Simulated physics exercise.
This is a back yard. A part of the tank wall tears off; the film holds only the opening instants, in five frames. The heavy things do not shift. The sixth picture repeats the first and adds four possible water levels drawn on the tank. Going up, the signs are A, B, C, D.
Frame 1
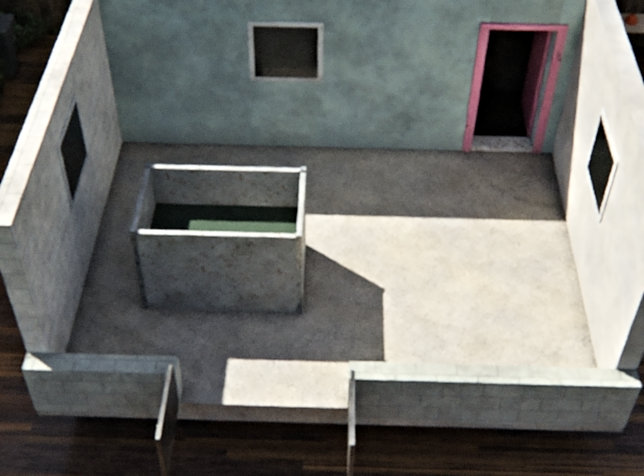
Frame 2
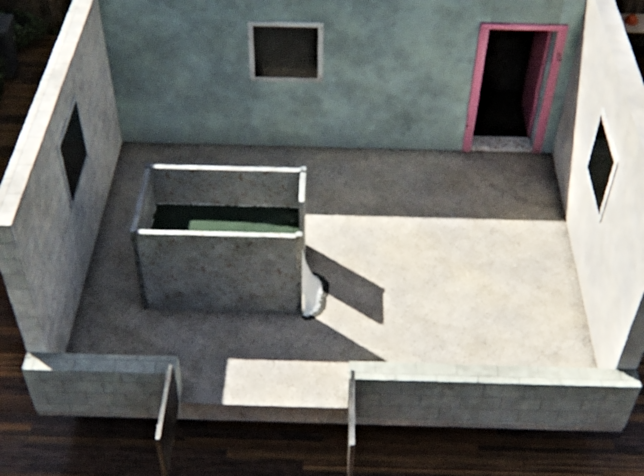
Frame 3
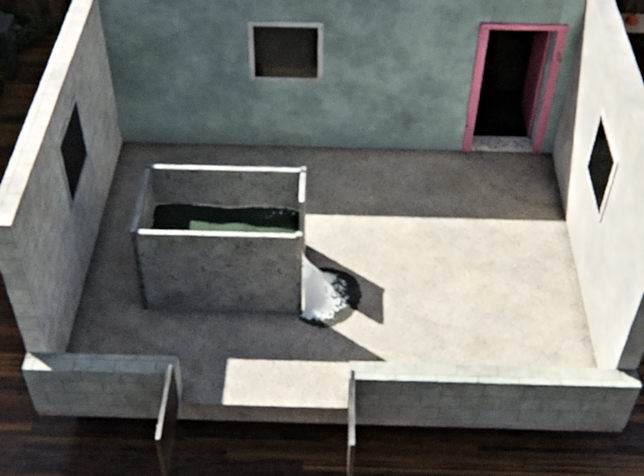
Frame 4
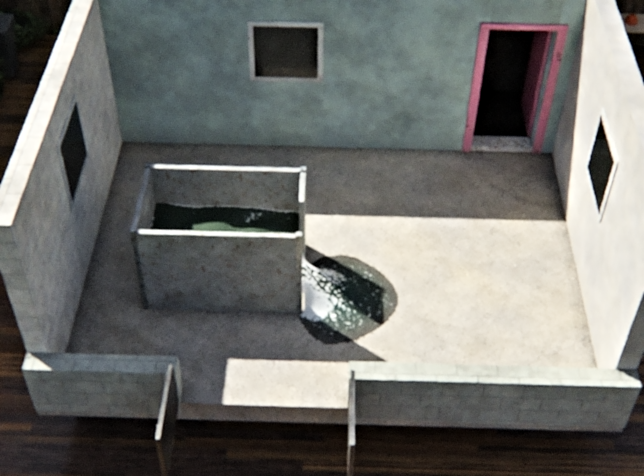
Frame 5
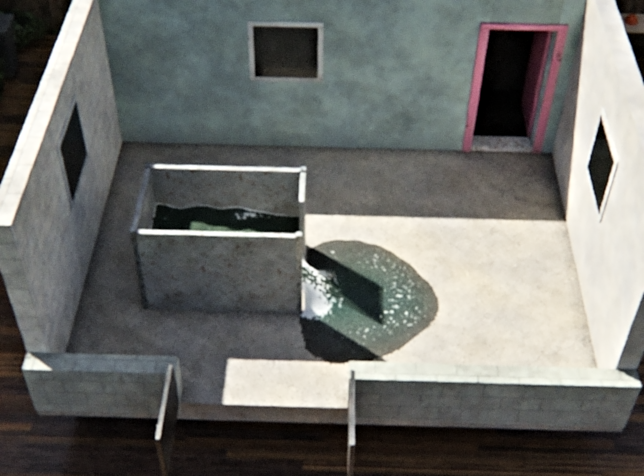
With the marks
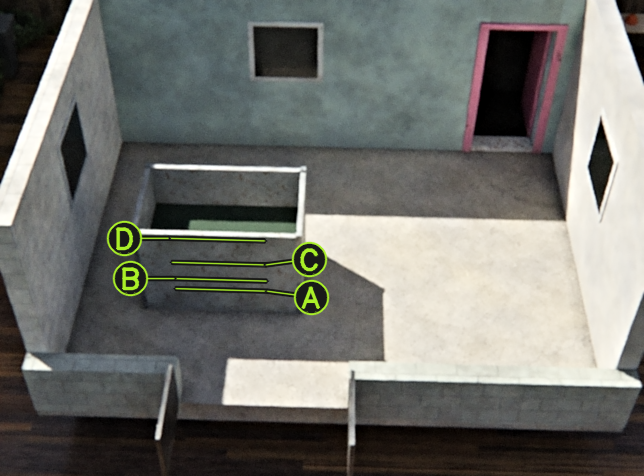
The video shows a walled back yard with a pink doorway and a tank of still green water; water then pours from the tank's right side and spreads across the ground in a widening, glinting puddle.
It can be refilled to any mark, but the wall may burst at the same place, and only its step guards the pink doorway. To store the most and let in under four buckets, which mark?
Take B.
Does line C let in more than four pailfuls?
Yes.
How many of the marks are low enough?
Two of them.
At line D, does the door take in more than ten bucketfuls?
Yes, it does.
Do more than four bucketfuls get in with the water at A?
No, that is safe.
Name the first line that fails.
The answer is C.
In lime, A at (221, 289); B at (220, 279); C at (218, 263); D at (216, 239); from the bottom up A, B, C, D.
Choosing A, nothing gets over.
Choosing B, a bucket or two gets in.
Choosing C, about 9 bucketfuls get in.
Choosing D, dozens of bucketfuls pour in.
